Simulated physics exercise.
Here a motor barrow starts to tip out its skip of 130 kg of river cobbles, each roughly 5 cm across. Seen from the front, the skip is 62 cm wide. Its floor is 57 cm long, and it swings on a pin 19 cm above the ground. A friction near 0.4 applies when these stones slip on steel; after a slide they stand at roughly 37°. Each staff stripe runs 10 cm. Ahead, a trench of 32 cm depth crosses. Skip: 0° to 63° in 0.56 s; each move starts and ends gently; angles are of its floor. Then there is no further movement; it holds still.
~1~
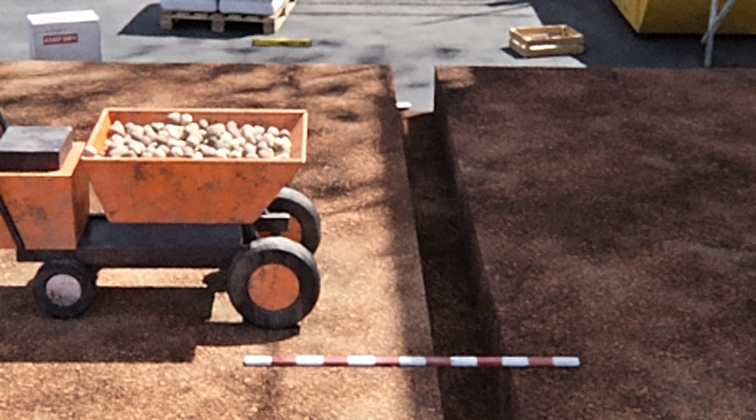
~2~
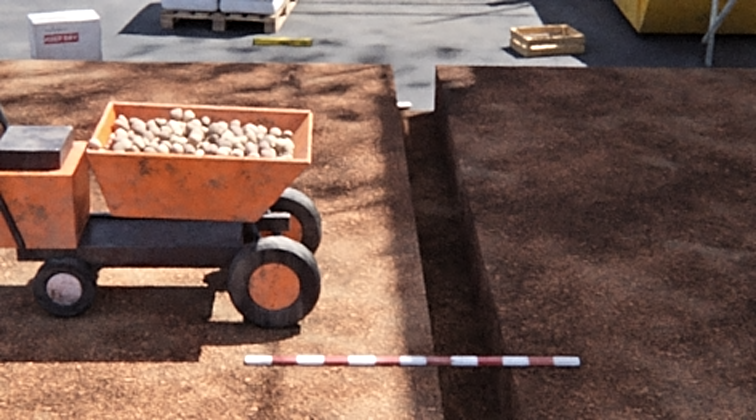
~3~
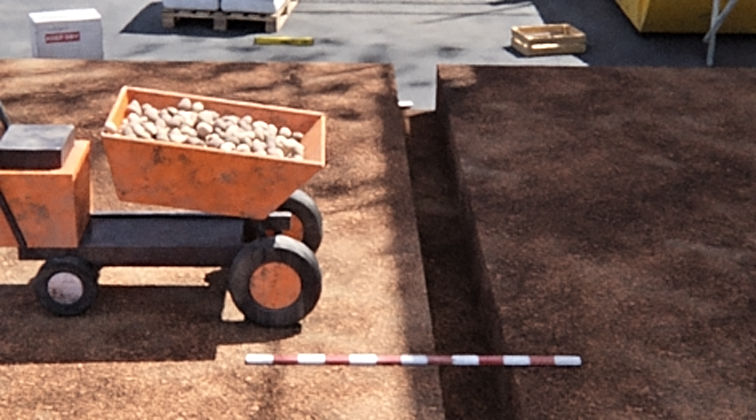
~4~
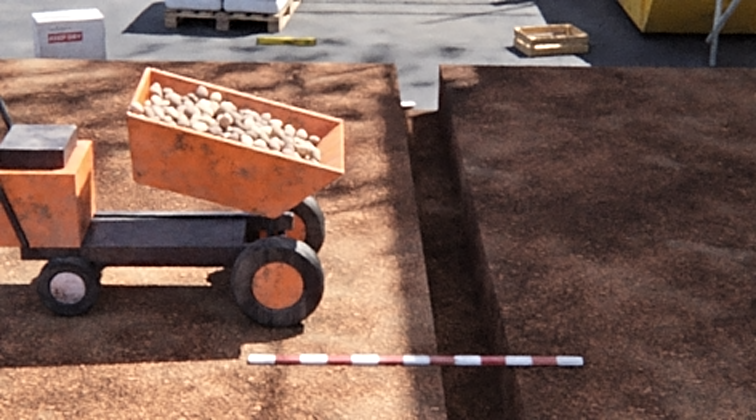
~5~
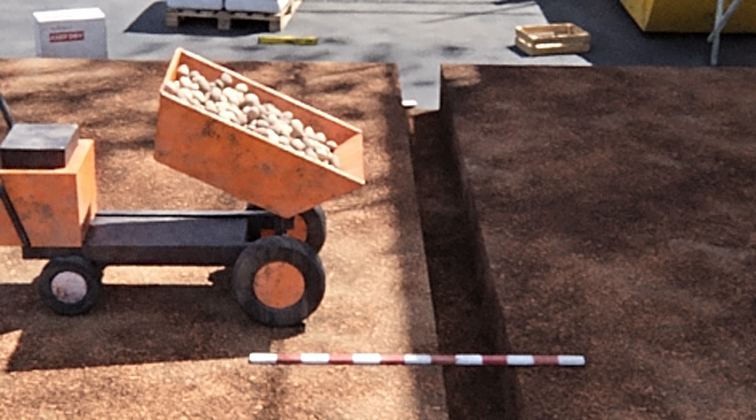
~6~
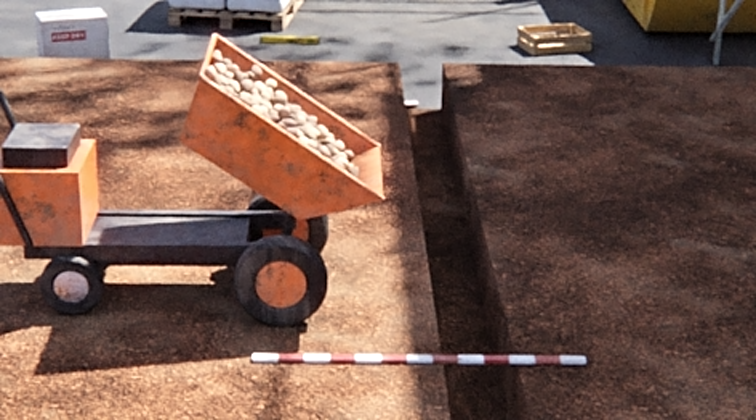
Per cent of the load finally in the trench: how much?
Approx. 57 %.
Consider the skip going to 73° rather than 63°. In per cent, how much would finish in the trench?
Close to 60 per cent then.
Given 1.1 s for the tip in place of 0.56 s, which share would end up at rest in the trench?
Trench share: Approx. 75%.
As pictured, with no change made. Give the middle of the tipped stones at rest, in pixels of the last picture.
Look at roughly (480, 333).
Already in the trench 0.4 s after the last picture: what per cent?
Around 15 per cent of it.
Then, 0.1 s after the last picture the floor is at 53°, 100 % in the skip; the foremost stones are at (380, 203).
Then, 0.4 s after the last picture the floor is at 63°, 83 % in the skip, 3 % short of the trench, 14 % in the trench; the foremost stones are at (486, 280).
Then, 0.7 s after the last picture the floor is at 63°, 28 % in the skip, 2 % short of the trench, 42 % in the trench, 29 % past the trench; the foremost stones are at (651, 289).
Then, 2.7 s after the last picture the floor is at 63°, 9 % in the skip, 4 % short of the trench, 57 % in the trench, 29 % past the trench; the foremost stones are past the picture's edge.
